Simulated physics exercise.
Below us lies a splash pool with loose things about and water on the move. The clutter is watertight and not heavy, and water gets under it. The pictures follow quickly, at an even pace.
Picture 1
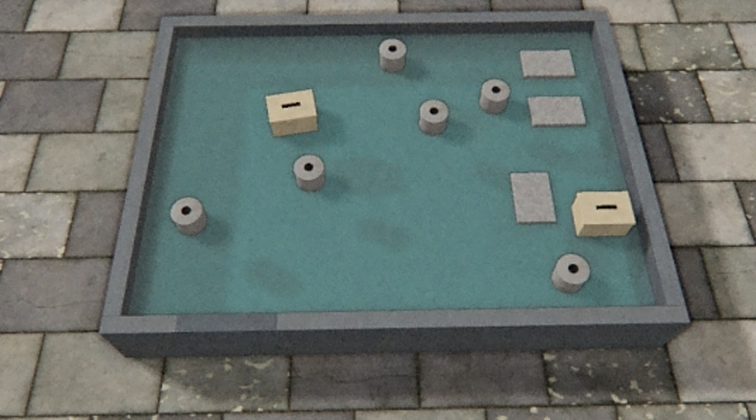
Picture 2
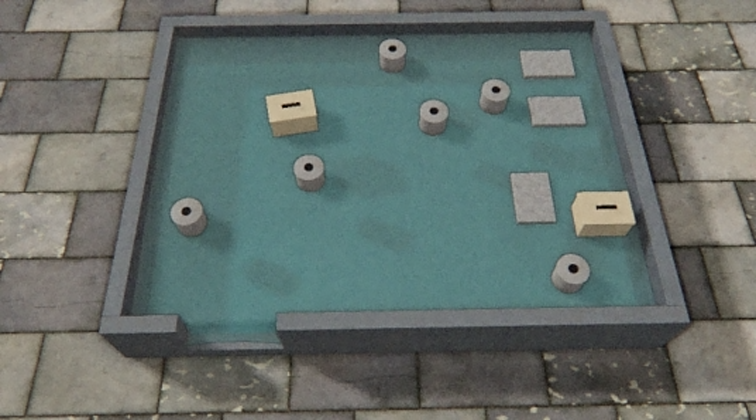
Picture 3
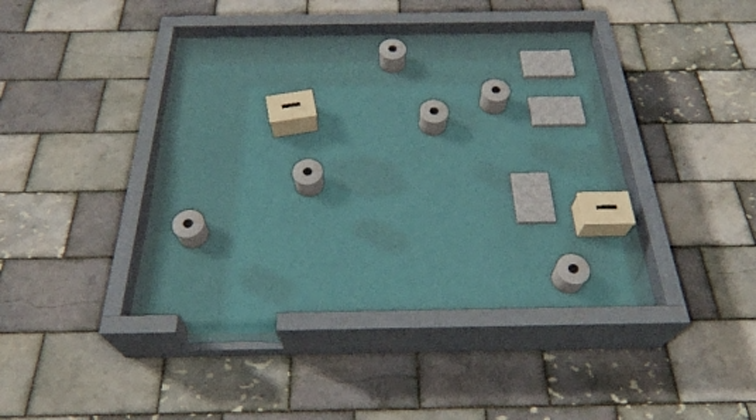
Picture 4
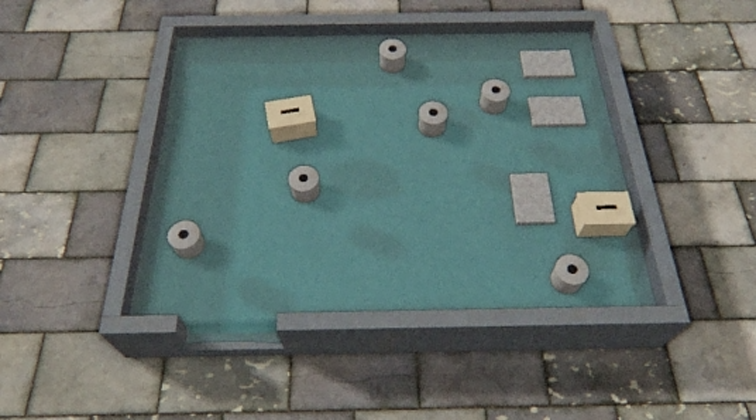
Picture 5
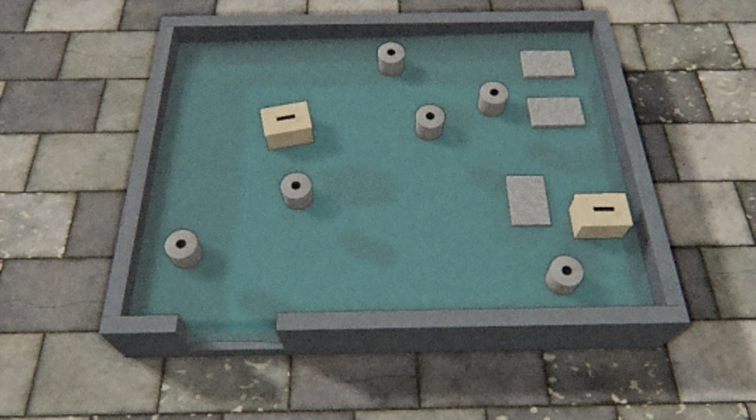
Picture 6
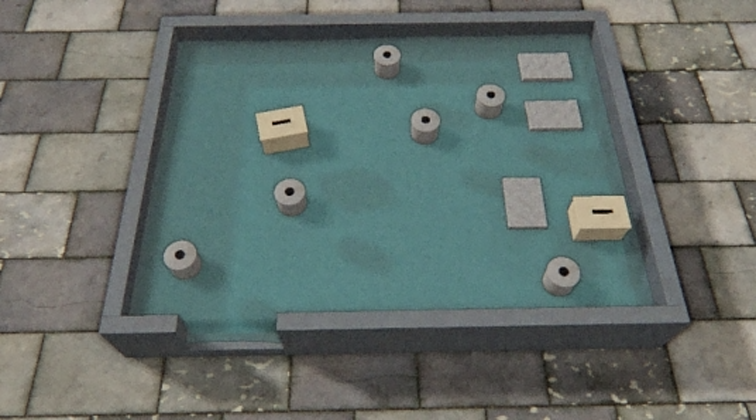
A teal, rectangular splash pool with a dark grey rim sits on grey paving, seen from high above by a still camera. Grey round tubs with dark holes float about it, with two tan slotted boxes at upper left and right and three pale flat slabs on the right. A gap opens in the near rim at left, then the nearer left tubs drift slowly toward the viewer, the others shifting slightly later.
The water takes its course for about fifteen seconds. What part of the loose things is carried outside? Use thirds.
It is not even a third.
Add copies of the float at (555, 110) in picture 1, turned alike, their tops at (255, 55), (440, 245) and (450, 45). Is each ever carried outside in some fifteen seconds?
In turn: No, carried outside, still in.
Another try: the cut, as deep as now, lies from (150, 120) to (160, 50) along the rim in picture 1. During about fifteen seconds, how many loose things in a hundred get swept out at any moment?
I make it 40 per cent.
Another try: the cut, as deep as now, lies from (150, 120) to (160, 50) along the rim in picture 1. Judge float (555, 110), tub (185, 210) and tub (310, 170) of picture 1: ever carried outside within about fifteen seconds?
In that order: Stays, gone, out.
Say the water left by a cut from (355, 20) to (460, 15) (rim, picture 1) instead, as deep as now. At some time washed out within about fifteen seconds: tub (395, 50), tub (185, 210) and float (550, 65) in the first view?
In that order: Through, kept in, washed out.
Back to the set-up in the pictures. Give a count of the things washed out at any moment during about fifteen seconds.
It comes to 2.
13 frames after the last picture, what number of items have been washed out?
2 of them.
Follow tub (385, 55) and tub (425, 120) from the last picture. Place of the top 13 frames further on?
Near (359, 64) and (390, 139).
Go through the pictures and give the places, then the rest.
A tub at (186, 211) floats; a tub at (309, 168), afloat; 0 of 11 have shifted, in the first picture.
A tub at (187, 212), afloat; a tub at (309, 168) floats; 0 of 11 have shifted, in the second picture.
A tub at (188, 224), afloat, close to its start; a tub at (308, 172), afloat; 1 of 11 have shifted, in the third picture.
A tub at (184, 235), afloat, close to its start; a tub at (304, 178) floats, close to its start; 2 of 11 have shifted, in the fourth picture.
A tub at (181, 244) floats, close to its start; a tub at (296, 186) floats, close to its start; 3 of 11 have shifted, in the fifth picture.
A tub at (180, 255) floats, a stride from its start; a tub at (290, 192) floats, close to its start; 8 of 11 have shifted, in the sixth picture.
A moment on, 0 of 11 are out; 11 afloat.
Next, 2 of 11 are out; 9 afloat.
Later, 2 of 11 are out; 9 afloat.
In the end, 2 of 11 are out; 9 afloat.
